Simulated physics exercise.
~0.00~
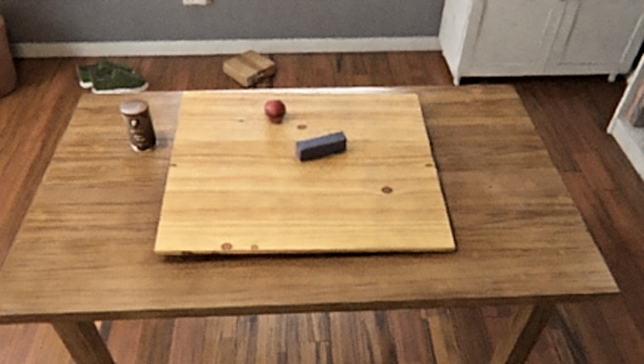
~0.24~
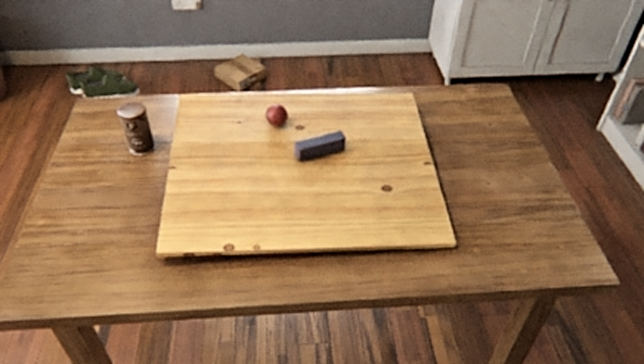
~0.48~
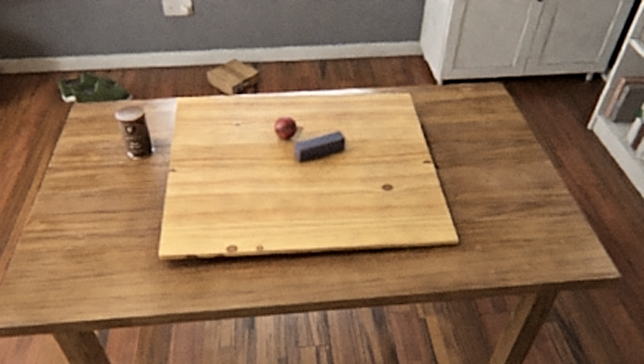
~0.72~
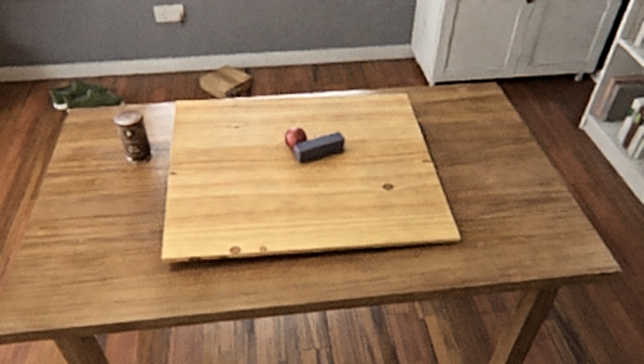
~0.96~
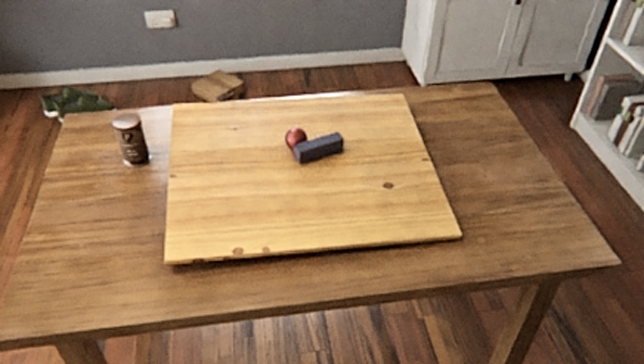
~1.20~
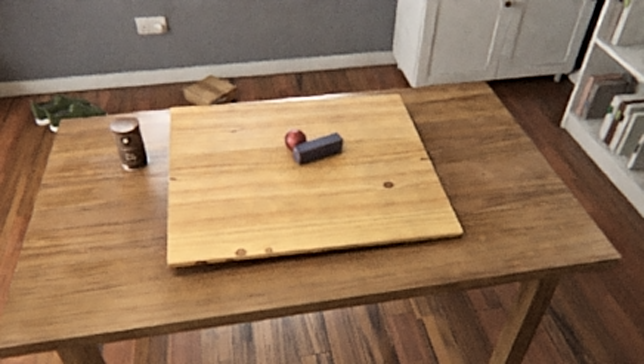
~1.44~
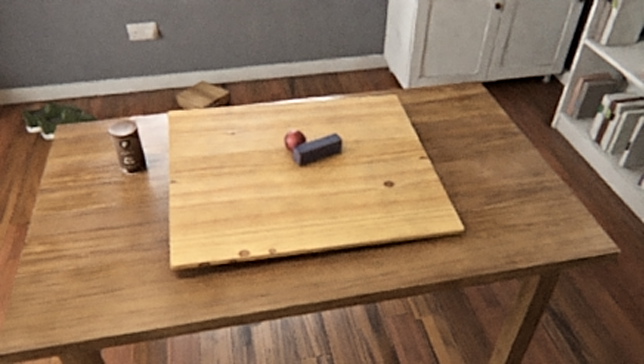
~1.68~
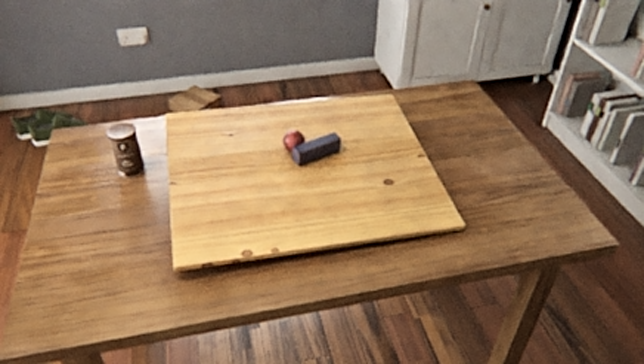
A small red ball rolls across a pale wooden board lying on a brown wooden table, seen from above and in front in a room with a grey wall, a white cabinet and dark floorboards. A dark grey block sits on the board near the ball, and a brown tin stands on the table to the left. The ball starts near the board's far edge and moves right and towards the viewer. It meets the block's left end and stops there. The view drifts gently sideways, bringing more of a white bookshelf into sight, while the ball stays resting against the block.
